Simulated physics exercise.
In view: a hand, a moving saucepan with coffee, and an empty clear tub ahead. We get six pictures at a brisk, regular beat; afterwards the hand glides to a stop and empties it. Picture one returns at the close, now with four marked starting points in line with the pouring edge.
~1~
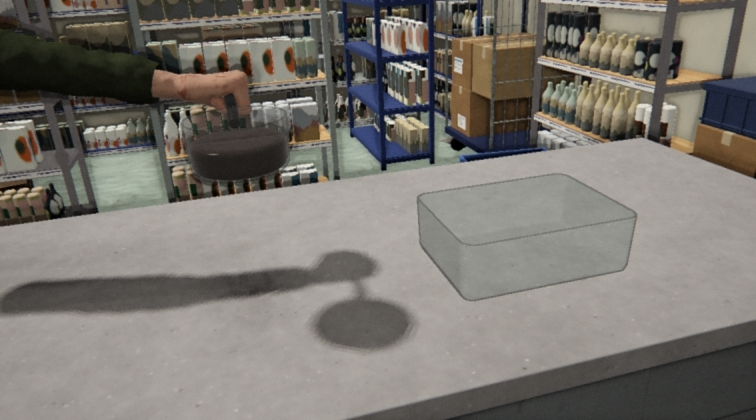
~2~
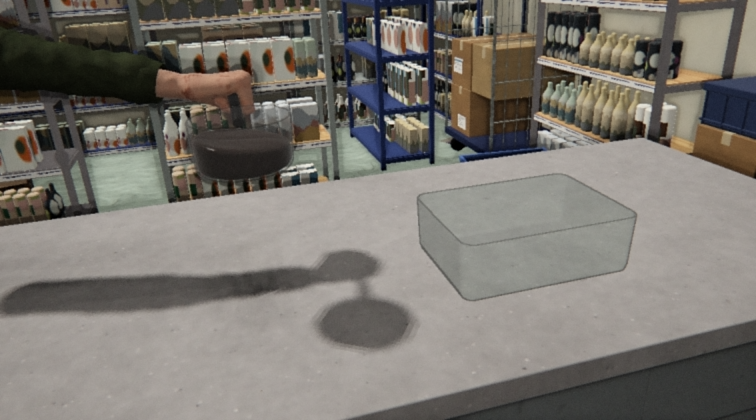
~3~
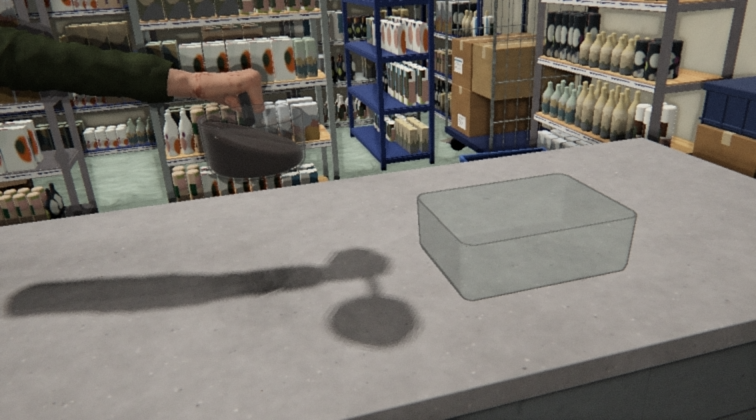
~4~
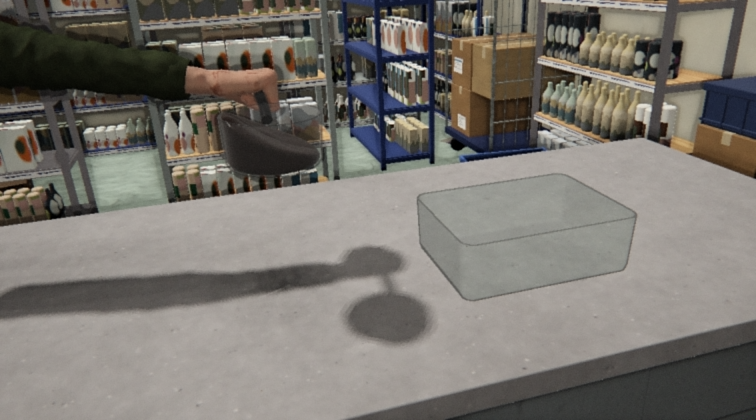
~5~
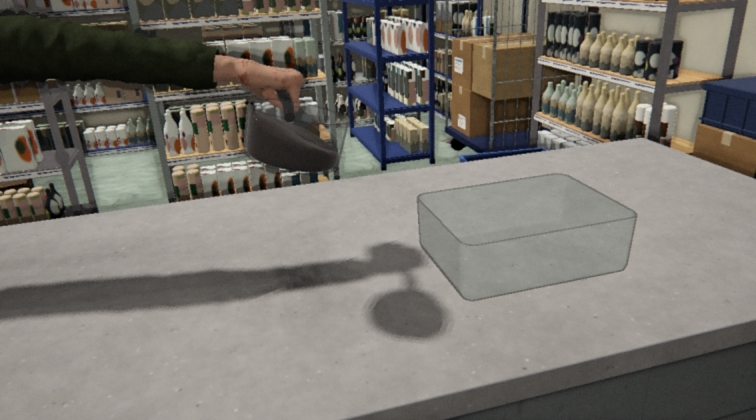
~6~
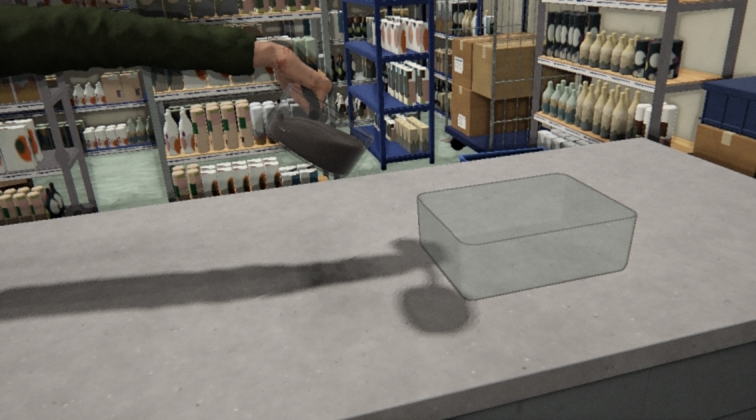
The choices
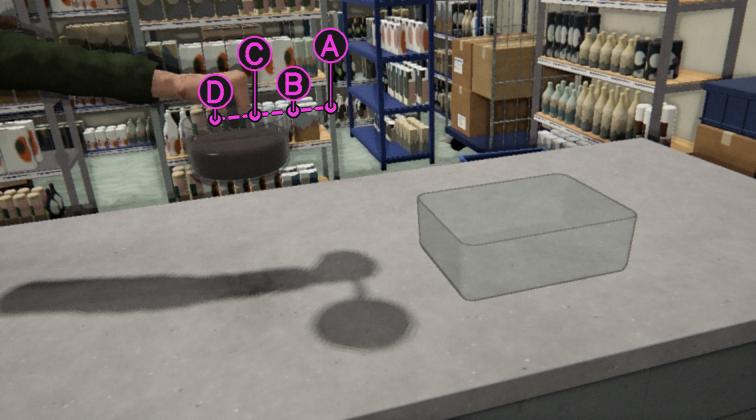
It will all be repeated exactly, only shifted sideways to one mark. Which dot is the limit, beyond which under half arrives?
Choose C.
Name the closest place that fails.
The answer is D.
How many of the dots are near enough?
Three of the four.
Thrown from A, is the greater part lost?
No, not at all.
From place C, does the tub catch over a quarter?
Yes.
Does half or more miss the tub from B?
No, that is safe.
On the marked copy, A at (330, 107); B at (293, 111); C at (254, 115); D at (215, 119).
With A, about 71 % lands in the tub, 3 % falls short and 26 % goes beside or beyond.
With B, about 78 % lands in the tub, 5 % falls short and 17 % goes beside or beyond.
With C, about 72 % lands in the tub, 16 % falls short and 13 % goes beside or beyond.
With D, about 19 % lands in the tub, 75 % falls short and 6 % goes beside or beyond.
